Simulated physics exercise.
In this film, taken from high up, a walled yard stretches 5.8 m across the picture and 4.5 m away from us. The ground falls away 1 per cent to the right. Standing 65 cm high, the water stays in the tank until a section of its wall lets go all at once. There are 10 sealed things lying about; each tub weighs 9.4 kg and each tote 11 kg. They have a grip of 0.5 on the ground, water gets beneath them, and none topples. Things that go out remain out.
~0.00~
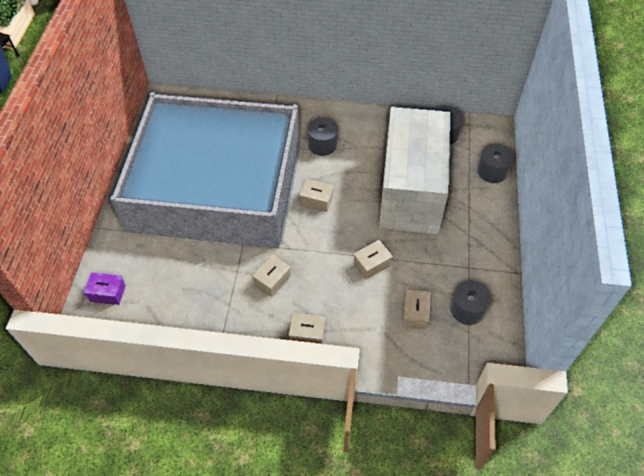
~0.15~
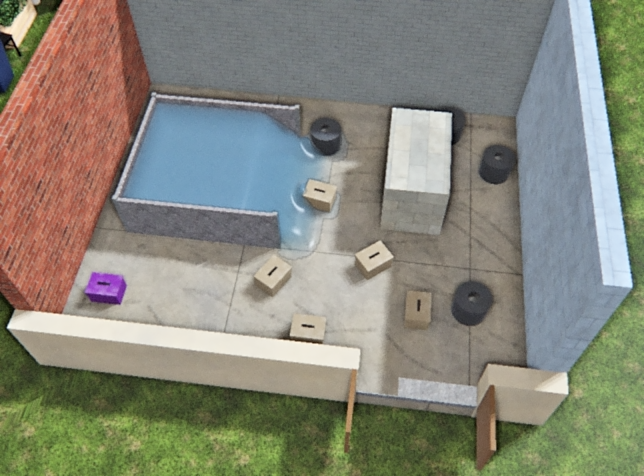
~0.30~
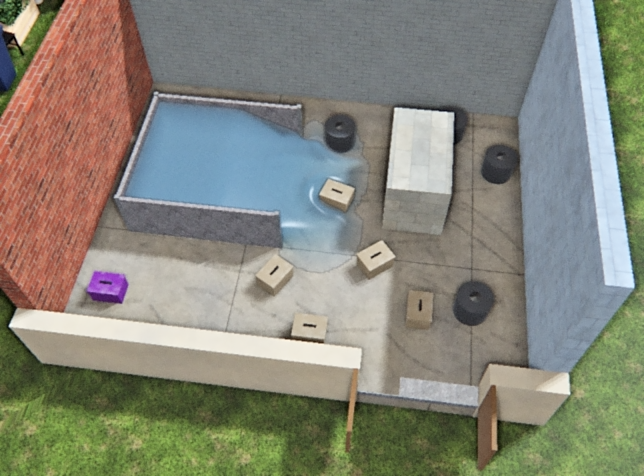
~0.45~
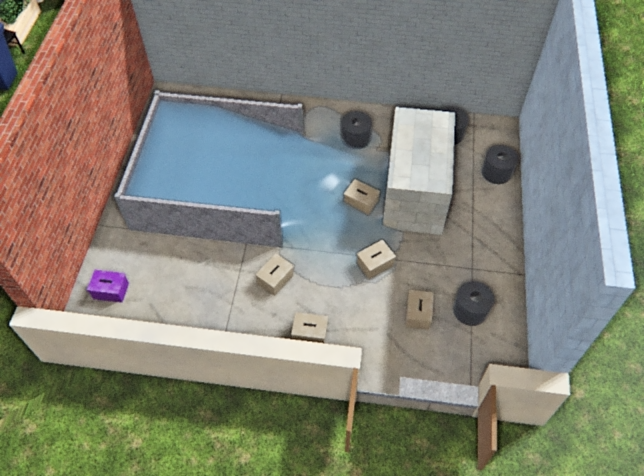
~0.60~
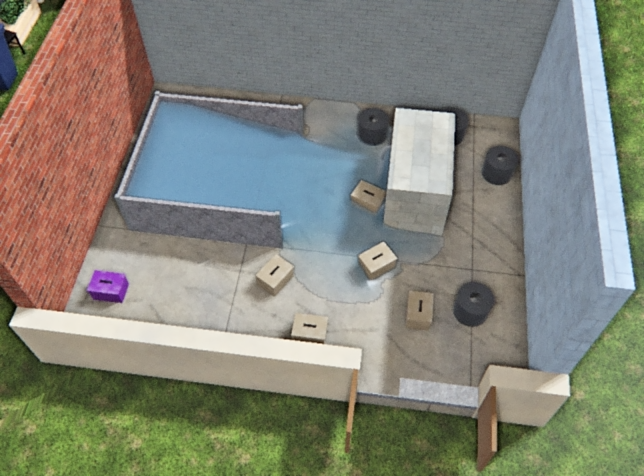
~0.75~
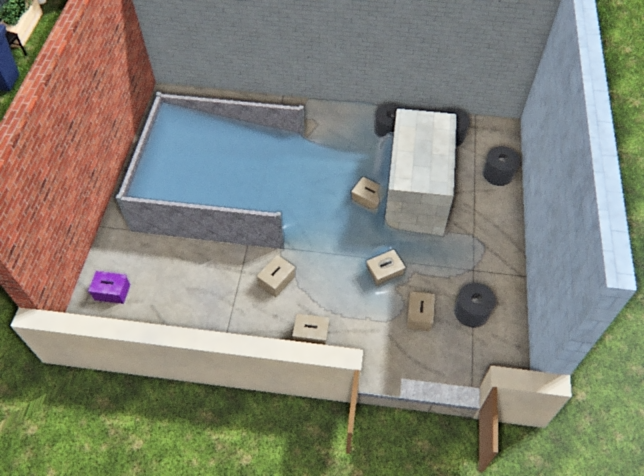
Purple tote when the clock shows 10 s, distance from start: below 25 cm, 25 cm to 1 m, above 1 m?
25 cm to 1 m.
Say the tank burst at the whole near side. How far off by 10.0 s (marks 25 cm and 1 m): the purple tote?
Then the purple tote ends far away.
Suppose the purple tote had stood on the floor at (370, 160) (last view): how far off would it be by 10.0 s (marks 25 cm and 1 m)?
Outcome: It is taken a long way.
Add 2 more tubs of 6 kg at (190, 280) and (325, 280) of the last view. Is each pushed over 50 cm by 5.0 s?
Order kept: Falls short, exceeds it.
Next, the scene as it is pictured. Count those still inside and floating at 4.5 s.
At that instant the tally stands at 5.
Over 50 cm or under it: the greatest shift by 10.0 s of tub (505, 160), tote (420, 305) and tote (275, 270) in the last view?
Taking them in order: Exceeded, exceeded and fell shy.
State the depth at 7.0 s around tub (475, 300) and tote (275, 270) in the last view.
Depths: Near 8 cm, then near 7 cm.
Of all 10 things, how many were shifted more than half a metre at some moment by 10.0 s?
All told, that gives 8.
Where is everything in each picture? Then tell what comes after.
The first picture shows the purple tote at (103, 284), on the bottom; water covers 3.7 m2; 0 of 10 have shifted.
The second picture shows the purple tote at (104, 284), on the bottom; 4.6 m2 under water; 0 of 10 have shifted.
The third picture shows the purple tote at (106, 283), on the bottom; water covers 5.7 m2; 2 of 10 have shifted.
The fourth picture shows the purple tote at (106, 281), on the bottom; 7.1 m2 under water; 2 of 10 have shifted.
The fifth picture shows the purple tote at (106, 282) rests on the ground; 8.0 m2 under water; 2 of 10 have shifted.
The sixth picture shows the purple tote at (107, 283) rests on the ground; 9.0 m2 under water; 3 of 10 have shifted.
After 2.0 s the purple tote is near (107, 283), 0.0 m from its start, aground; 0 of 10 are out; 3 afloat.
After 4.5 s the purple tote is near (107, 283), 0.0 m from its start, aground; 2 of 10 are out; 5 afloat.
After 7.0 s the purple tote is near (107, 283), 0.0 m from its start, aground; 3 of 10 are out; 4 afloat.
After 10.0 s the purple tote is near (126, 259), 0.4 m from its start, aground; 4 of 10 are out; 4 afloat.
